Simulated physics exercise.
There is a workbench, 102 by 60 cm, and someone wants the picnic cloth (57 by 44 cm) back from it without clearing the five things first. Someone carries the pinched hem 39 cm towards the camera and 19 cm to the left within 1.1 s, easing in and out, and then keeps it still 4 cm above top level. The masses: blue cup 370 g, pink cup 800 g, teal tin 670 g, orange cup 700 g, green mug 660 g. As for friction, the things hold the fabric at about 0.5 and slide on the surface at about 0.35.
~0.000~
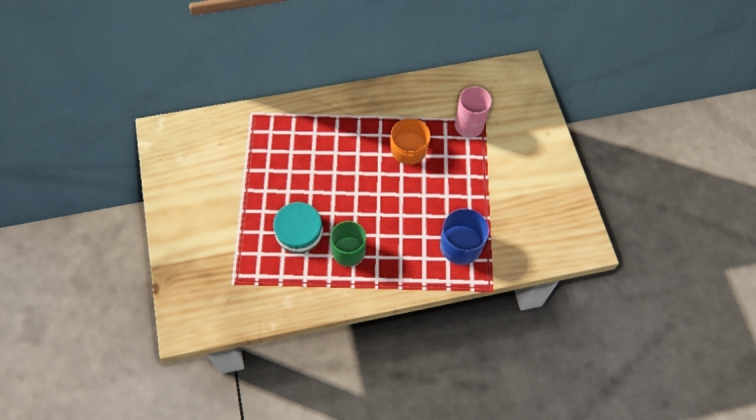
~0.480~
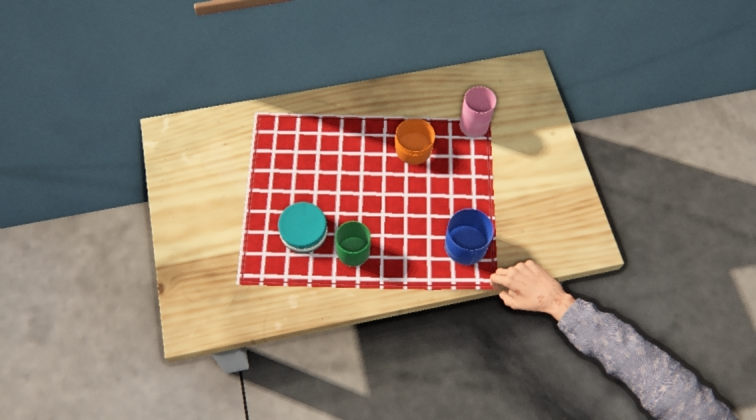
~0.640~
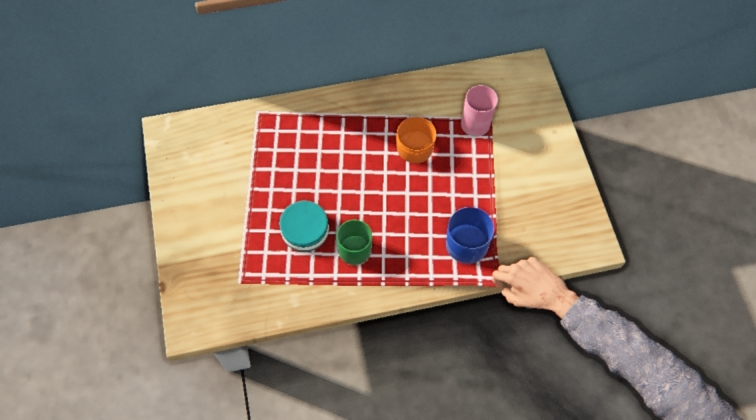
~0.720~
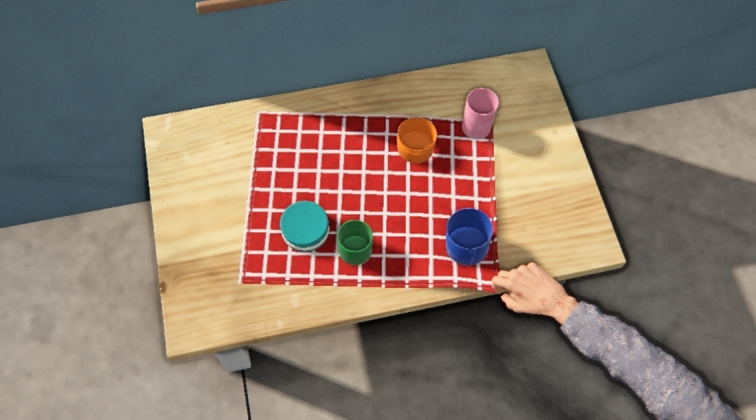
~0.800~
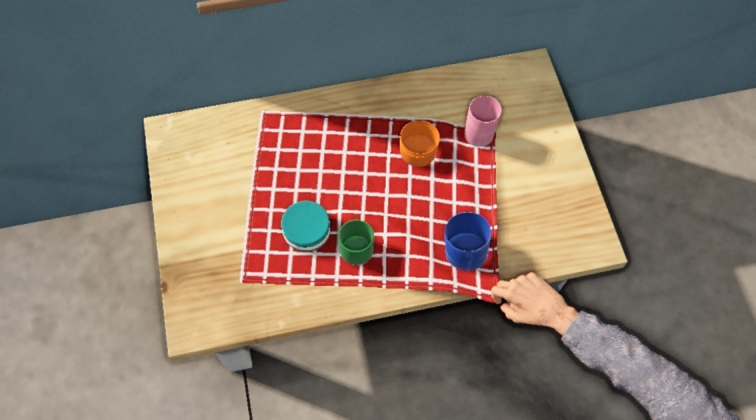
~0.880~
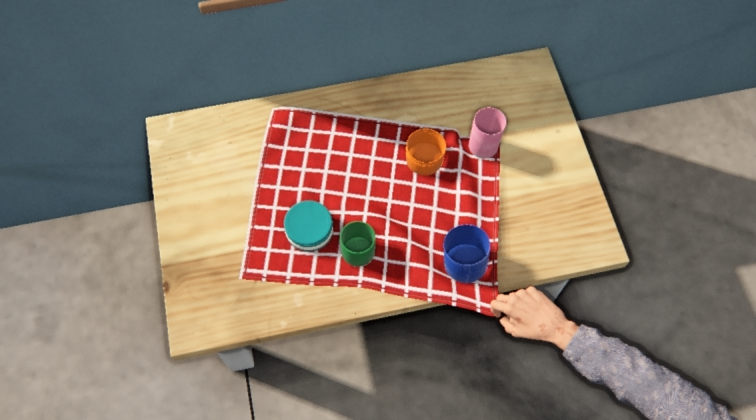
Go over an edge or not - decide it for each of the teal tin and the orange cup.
Decision: Teal tin: Goes over; orange cup: Goes over.
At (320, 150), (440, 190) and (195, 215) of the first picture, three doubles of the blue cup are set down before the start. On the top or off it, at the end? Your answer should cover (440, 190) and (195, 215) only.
Result, in order: Off the top at the end; on top at the end.
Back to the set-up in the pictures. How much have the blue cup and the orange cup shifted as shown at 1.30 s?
Shift - blue cup 25 cm, orange cup 25 cm.
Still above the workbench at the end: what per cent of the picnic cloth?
Around 0 percent.
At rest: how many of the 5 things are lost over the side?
That works out to 5 of them.
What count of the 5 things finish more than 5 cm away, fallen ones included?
So we're at 5.
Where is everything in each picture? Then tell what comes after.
Teal tin (297, 223); orange cup (411, 135); picnic cloth corners (232, 285) (251, 113) (493, 292), in the first frame.
Picnic cloth corners (237, 285) (256, 113); grip (499, 290), in the second frame.
Picnic cloth corners (239, 283) (257, 112); grip (501, 287), in the third frame.
Pink cup (483, 101); blue cup (471, 229); picnic cloth corners (239, 283) (258, 112); grip (501, 292), in the fourth frame.
Pink cup (485, 109); blue cup (470, 234); orange cup (420, 137); picnic cloth corners (240, 283) (262, 111); grip (500, 302), in the fifth frame.
Teal tin (308, 222); orange cup (426, 146); picnic cloth corners (240, 279) (273, 109); grip (500, 316), in the sixth frame.
At 1.1 s, 90 % of the picnic cloth is still over the top; orange cup 14 cm off its start, teal tin 4 cm off its start, pink cup 18 cm off its start.
At 1.3 s, 70 % of the picnic cloth is still over the top; orange cup 27 cm off its start, teal tin 13 cm off its start, pink cup 34 cm off its start.
At 1.5 s, 45 % of the picnic cloth is still over the top; orange cup 38 cm off its start at (462, 284), teal tin 23 cm off its start at (372, 298), pink cup 46 cm off its start at (527, 291).
At 1.7 s, 5 % of the picnic cloth is still over the top; orange cup over the edge, teal tin over the edge, pink cup over the edge.
At 3.3 s, 0 % of the picnic cloth is still over the top; orange cup over the edge, teal tin over the edge, pink cup over the edge, blue cup over the edge.
